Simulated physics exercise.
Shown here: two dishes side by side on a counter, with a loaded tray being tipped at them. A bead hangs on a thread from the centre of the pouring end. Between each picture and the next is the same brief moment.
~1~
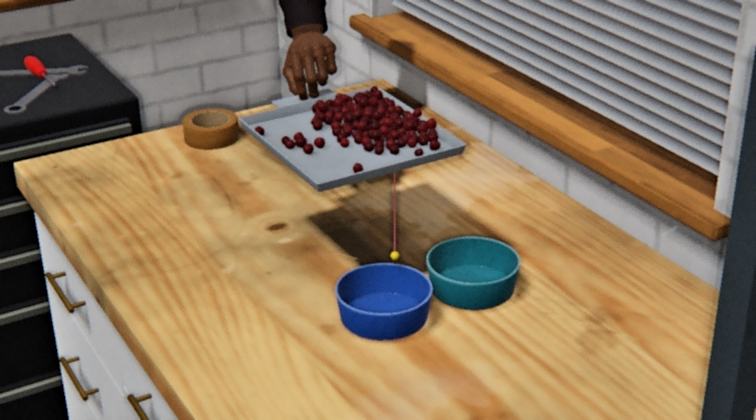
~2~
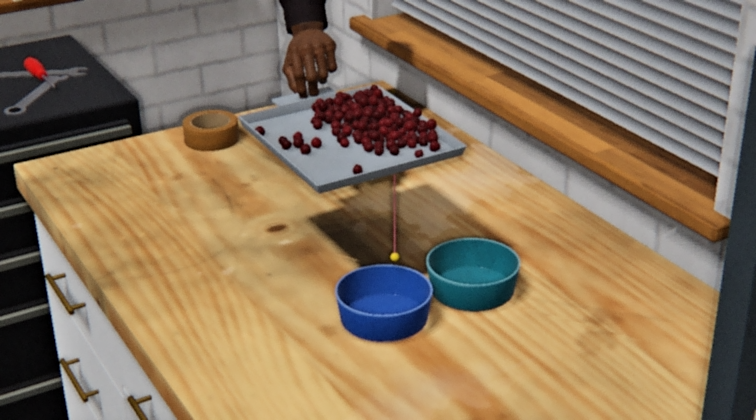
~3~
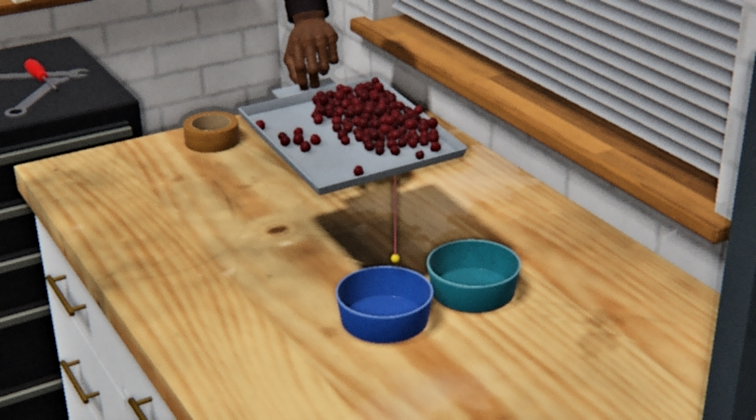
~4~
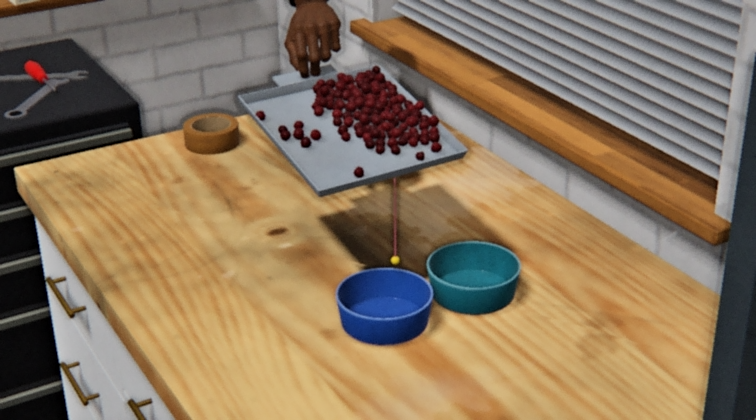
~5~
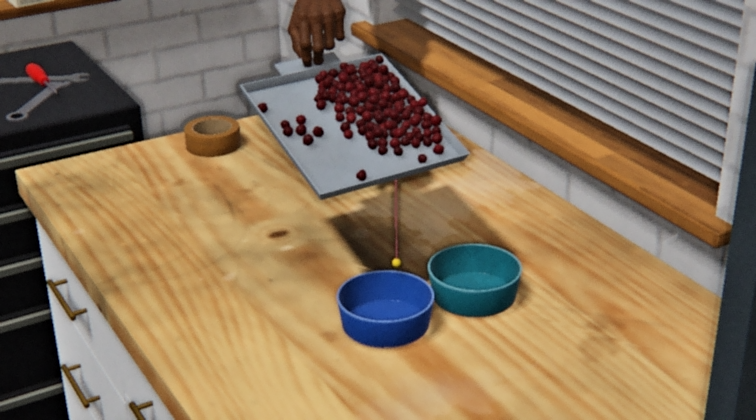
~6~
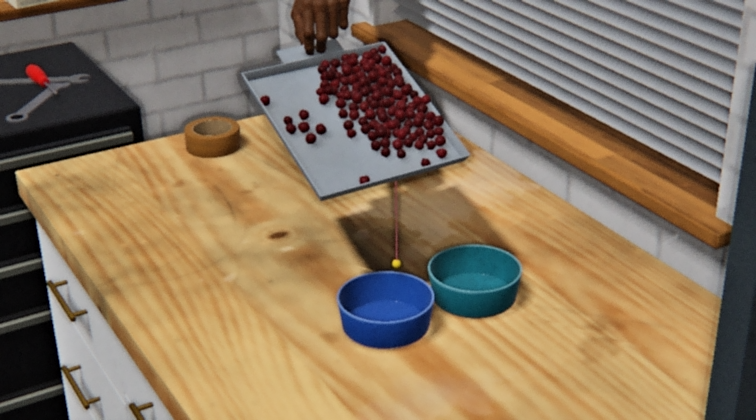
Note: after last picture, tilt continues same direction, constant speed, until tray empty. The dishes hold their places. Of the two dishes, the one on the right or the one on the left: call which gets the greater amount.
I call it for the one on the left.
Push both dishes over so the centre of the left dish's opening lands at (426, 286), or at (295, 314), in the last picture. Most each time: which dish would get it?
In the first try it's the left-side dish, and in the second it's the right-side dish.
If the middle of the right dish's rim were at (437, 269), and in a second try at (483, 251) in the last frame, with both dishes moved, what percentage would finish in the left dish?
Close to 30 in a hundred first, close to 30 in a hundred second.
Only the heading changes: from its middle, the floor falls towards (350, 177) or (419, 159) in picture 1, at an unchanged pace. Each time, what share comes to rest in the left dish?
Somewhere close to 40 % the first time, 10 % the second.
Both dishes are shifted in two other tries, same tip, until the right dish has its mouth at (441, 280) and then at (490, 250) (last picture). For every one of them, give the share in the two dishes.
First placement near 80 percent, second near 30 percent.
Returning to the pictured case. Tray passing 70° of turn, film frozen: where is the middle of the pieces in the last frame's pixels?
I'd put the middle close to (408, 168).
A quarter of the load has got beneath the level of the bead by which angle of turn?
That happens at close to 75 degrees.
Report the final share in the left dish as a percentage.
Around 50 per cent.
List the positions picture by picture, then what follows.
Corners of the pouring end at (319, 182) and (463, 144), level; middle of the load at (372, 117), dried cherries; left dish at (409, 323); right dish at (499, 293); bead on its thread at (395, 256), in the first frame.
Corners of the pouring end at (319, 184) and (463, 145), level; middle of the load at (372, 116), in the second frame.
Corners of the pouring end at (320, 186) and (463, 147), tipped barely, level across its low end; middle of the load at (373, 112), in the third frame.
Corners of the pouring end at (320, 188) and (464, 149), tipped a little, level across its low end; middle of the load at (373, 105), in the fourth frame.
Corners of the pouring end at (322, 191) and (466, 152), tipped clearly, level across its low end; middle of the load at (376, 101), in the fifth frame.
Corners of the pouring end at (322, 193) and (466, 153), tipped clearly, level across its low end; middle of the load at (382, 104), about half on the move; left dish at (410, 331); right dish at (501, 301), in the sixth frame.
Soon after the last picture, tray tipped steeply; about two thirds on the tray; a small part in the left dish; a stray few in the right dish; a stray few outside both; about a quarter in the air.
A little later, tray tipped past a quarter turn; about a third in the left dish; about a quarter in the right dish; about a quarter outside both; a small part in the air.
Later still, tray tipped past a quarter turn; about half in the left dish; about a quarter in the right dish; about a third outside both.
At rest, tray tipped past a quarter turn; about half in the left dish; about a quarter in the right dish; about a third outside both.
